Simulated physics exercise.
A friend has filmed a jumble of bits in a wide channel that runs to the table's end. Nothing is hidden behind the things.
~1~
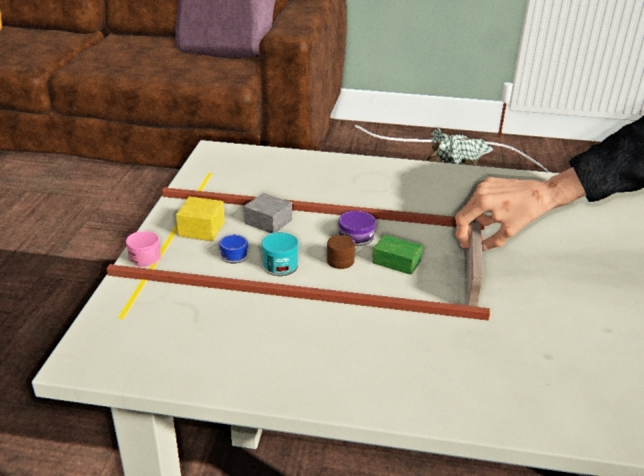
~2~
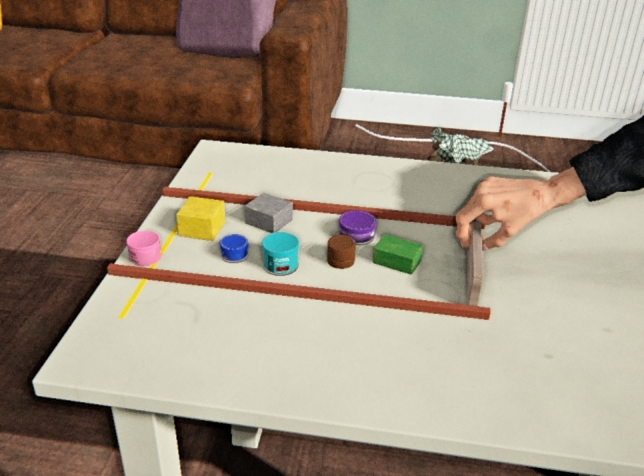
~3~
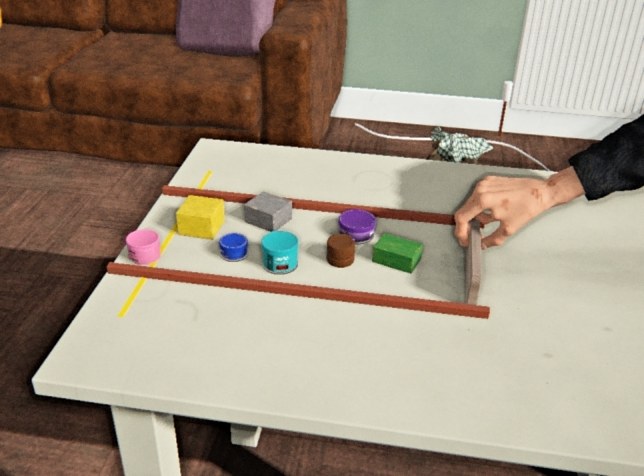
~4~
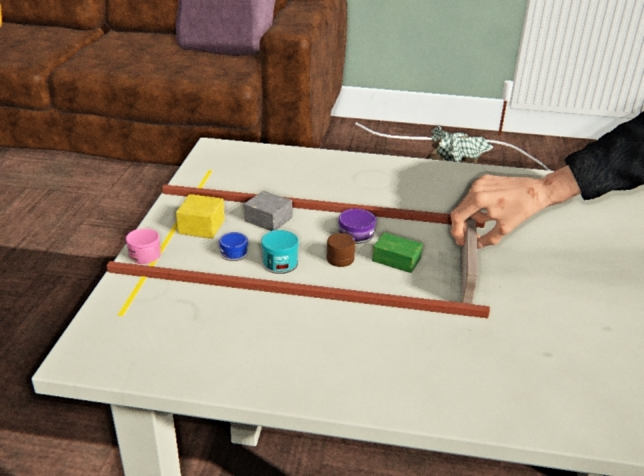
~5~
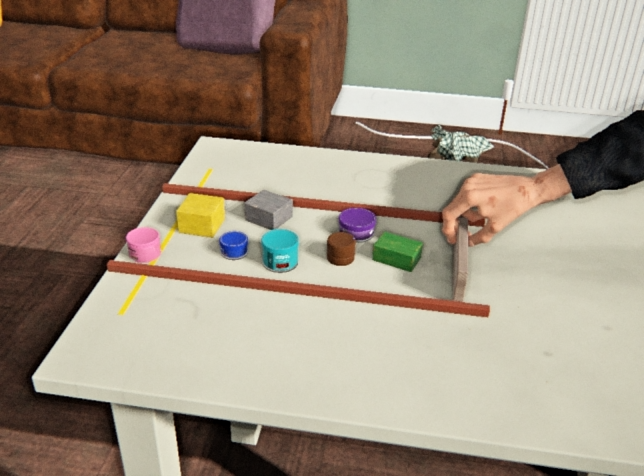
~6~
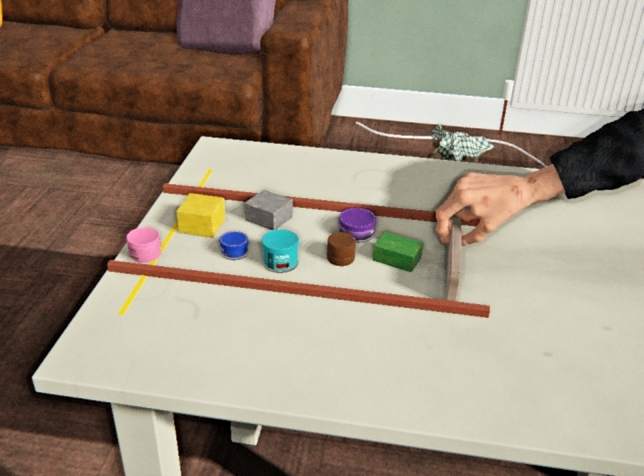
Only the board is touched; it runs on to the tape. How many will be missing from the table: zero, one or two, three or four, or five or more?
The number that fall off is five or more.
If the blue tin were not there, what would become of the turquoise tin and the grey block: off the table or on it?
The turquoise tin stays on; the grey block falls.
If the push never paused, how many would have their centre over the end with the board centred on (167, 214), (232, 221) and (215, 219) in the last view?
In that order 5, 0 and 0.
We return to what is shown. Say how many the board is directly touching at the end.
3 of them.
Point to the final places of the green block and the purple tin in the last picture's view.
About (150, 227), and the other about (166, 205).
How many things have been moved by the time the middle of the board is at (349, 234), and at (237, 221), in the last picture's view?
The counts are 4 and 7.
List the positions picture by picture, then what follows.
Pink tub (144, 249); yellow block (201, 219); blue tin (234, 249); board (474, 250); tape (172, 235), in the first frame.
Yellow block (201, 218); turquoise tin (281, 254), in the second frame.
Blue tin (234, 247); brown lid (341, 251), in the third frame.
Pink tub (144, 246); grey block (269, 211), in the fourth frame.
Yellow block (201, 215); green block (398, 251), in the fifth frame.
Pink tub (144, 245); yellow block (201, 215); blue tin (234, 245); board (454, 245); tape (173, 231), in the sixth frame.
Soon after, none off yet; pink tub at rest near (144, 245); yellow block at rest near (201, 215); blue tin at rest near (234, 245).
After that, none off yet; pink tub at rest near (144, 245); yellow block at rest near (201, 215); blue tin displaced about its own width near (216, 247).
And then, none off yet; pink tub displaced a little near (131, 245); yellow block displaced about its own width near (153, 209); blue tin displaced well along near (162, 244).
In the end, the number that fall off is five or more; gone, brown lid, grey block, blue tin, yellow block and pink tub.
